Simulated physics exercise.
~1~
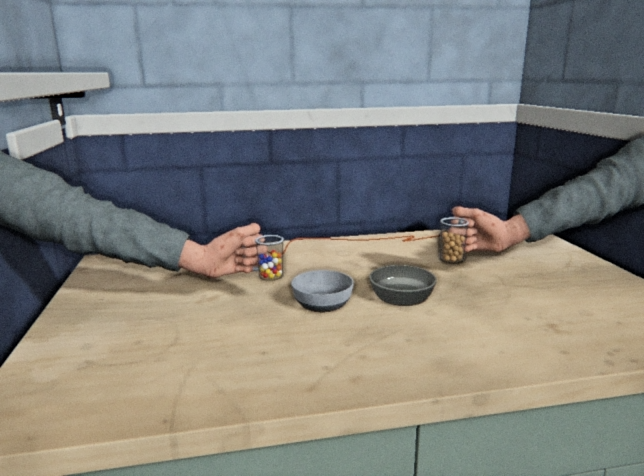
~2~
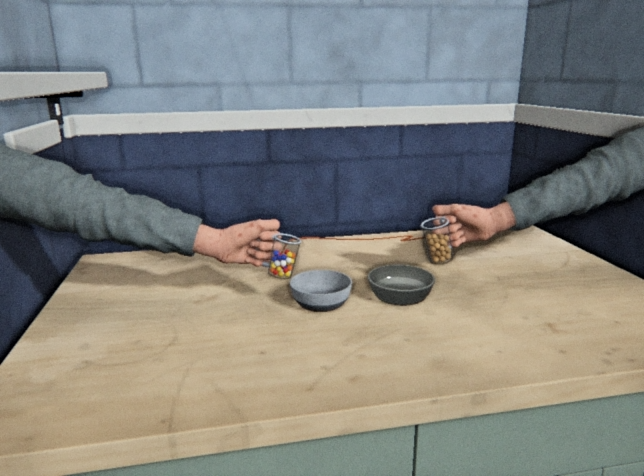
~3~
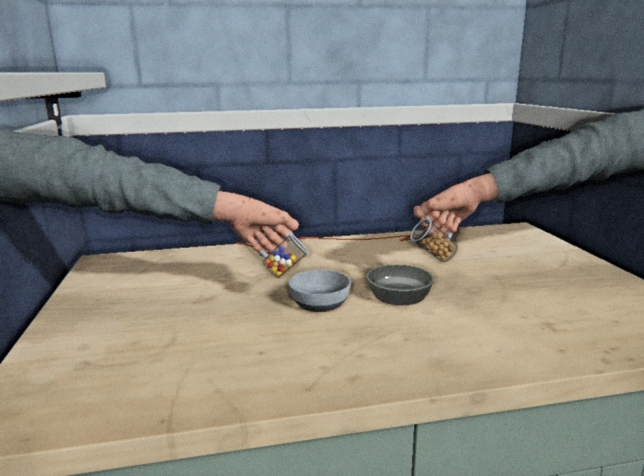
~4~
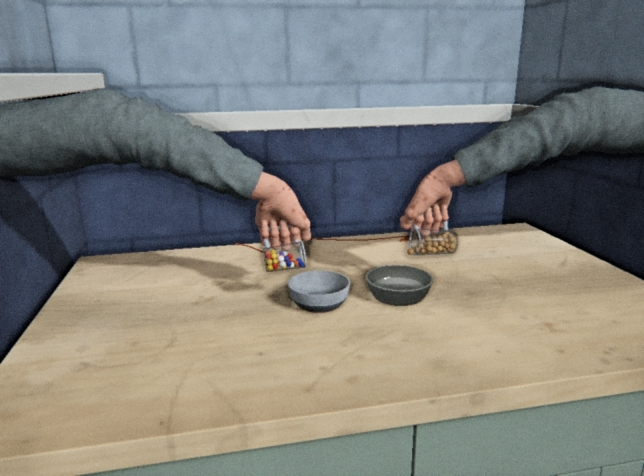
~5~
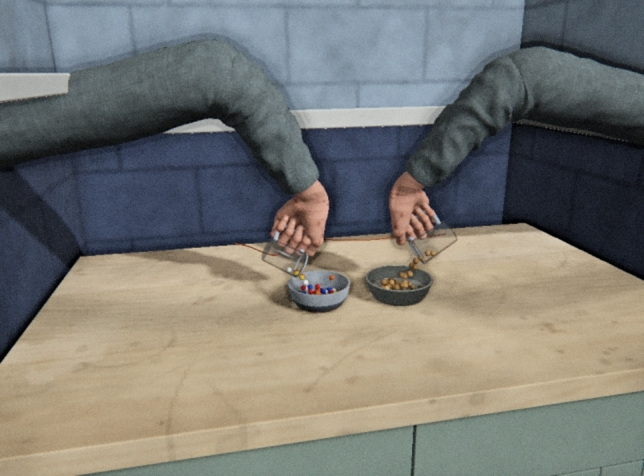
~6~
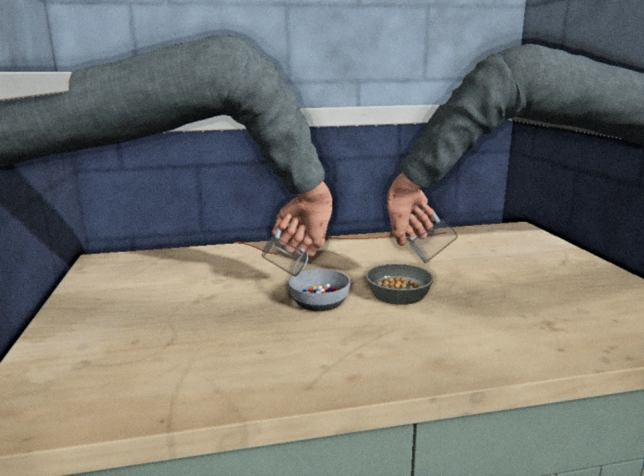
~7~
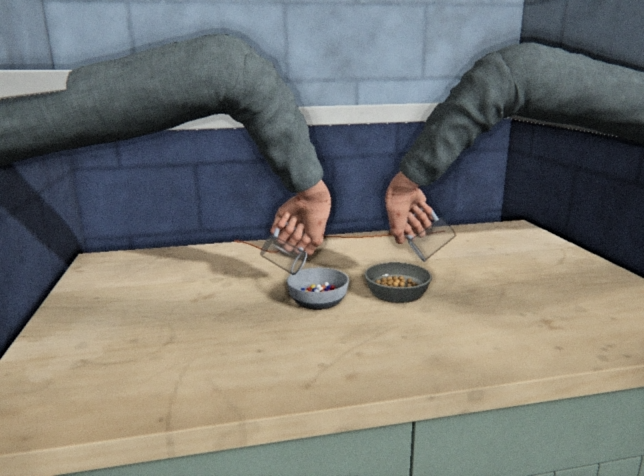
Two hands tip clear cups, pouring colourful pieces and brown pieces into separate bowls.
